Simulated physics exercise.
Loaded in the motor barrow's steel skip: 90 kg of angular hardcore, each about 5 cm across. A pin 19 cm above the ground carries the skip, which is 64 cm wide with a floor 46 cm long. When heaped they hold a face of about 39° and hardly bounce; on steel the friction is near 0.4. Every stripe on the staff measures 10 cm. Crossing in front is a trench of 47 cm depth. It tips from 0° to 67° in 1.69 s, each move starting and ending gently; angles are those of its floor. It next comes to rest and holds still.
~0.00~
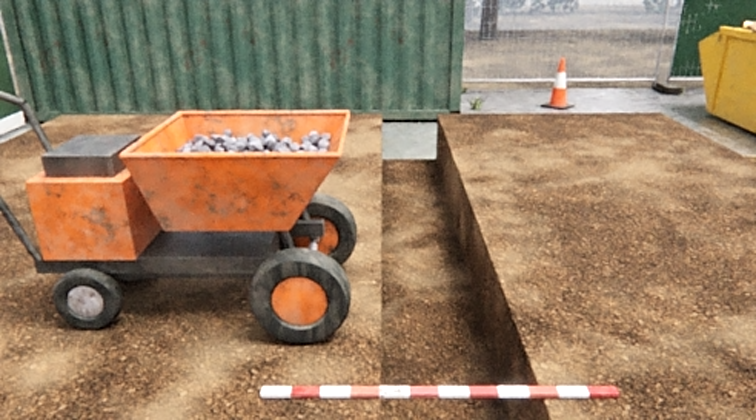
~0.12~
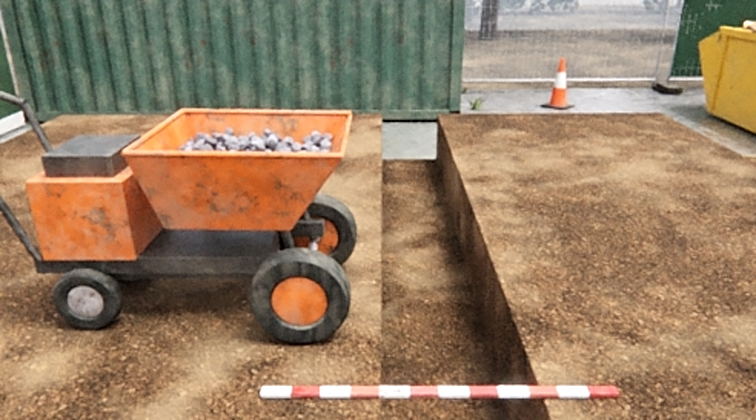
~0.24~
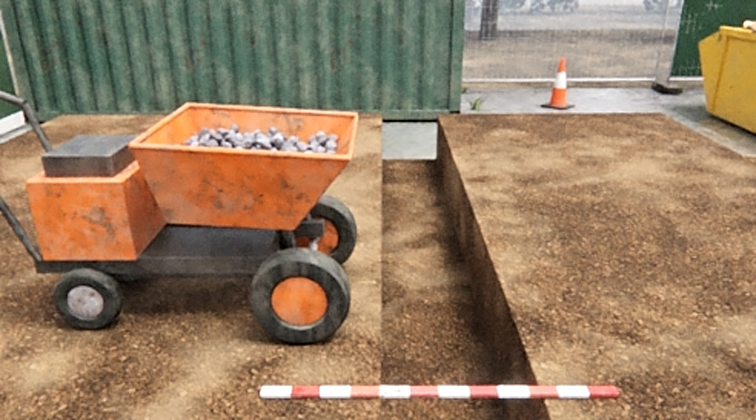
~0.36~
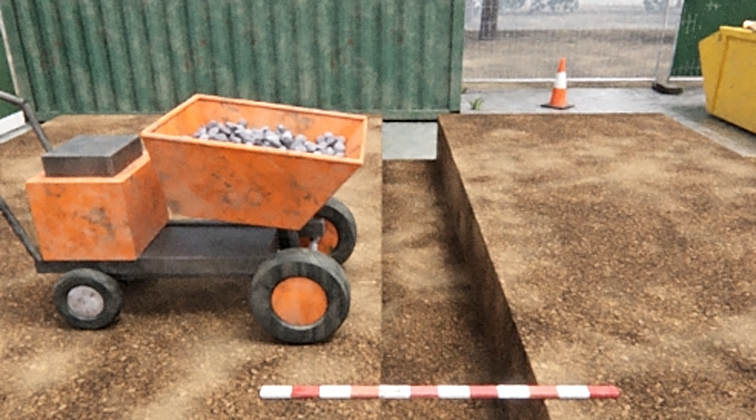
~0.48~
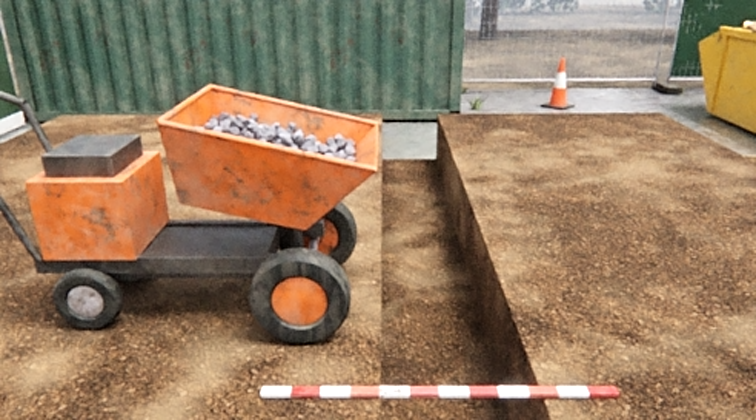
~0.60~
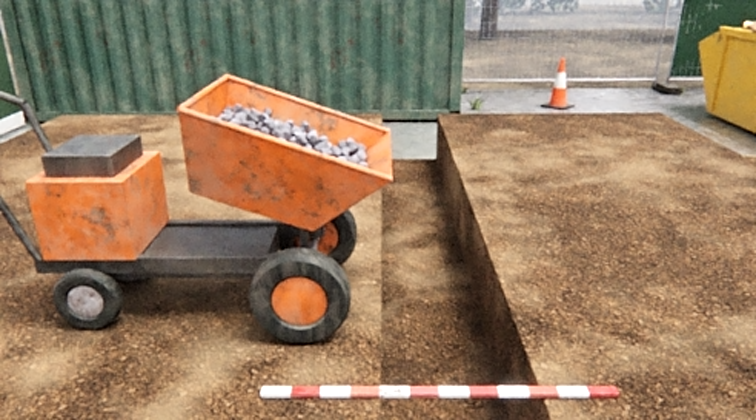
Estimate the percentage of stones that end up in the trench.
Roughly 32 per cent.
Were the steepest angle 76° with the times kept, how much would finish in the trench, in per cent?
It would be near 90 per cent.
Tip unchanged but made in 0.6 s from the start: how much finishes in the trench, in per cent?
35 per cent.
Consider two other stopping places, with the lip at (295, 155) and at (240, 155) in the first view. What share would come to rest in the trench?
That gives roughly 35 per cent and roughly 30 per cent.
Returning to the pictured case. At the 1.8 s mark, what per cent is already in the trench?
Close to 5 per cent at that time.
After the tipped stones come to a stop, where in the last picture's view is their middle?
Their middle ends up near (475, 390).
After 1.3 s the floor is at 57°; 100 % in the skip; the foremost stones are at (423, 233).
After 1.8 s the floor is at 67°; 95 % in the skip, 5 % in the trench; the foremost stones are at (503, 332).
After 2.1 s the floor is at 67°; 85 % in the skip, 15 % in the trench, 1 % past the trench; the foremost stones are at (532, 331).
After 4.1 s the floor is at 67°; 67 % in the skip, 32 % in the trench, 1 % past the trench; the foremost stones are at (562, 324).
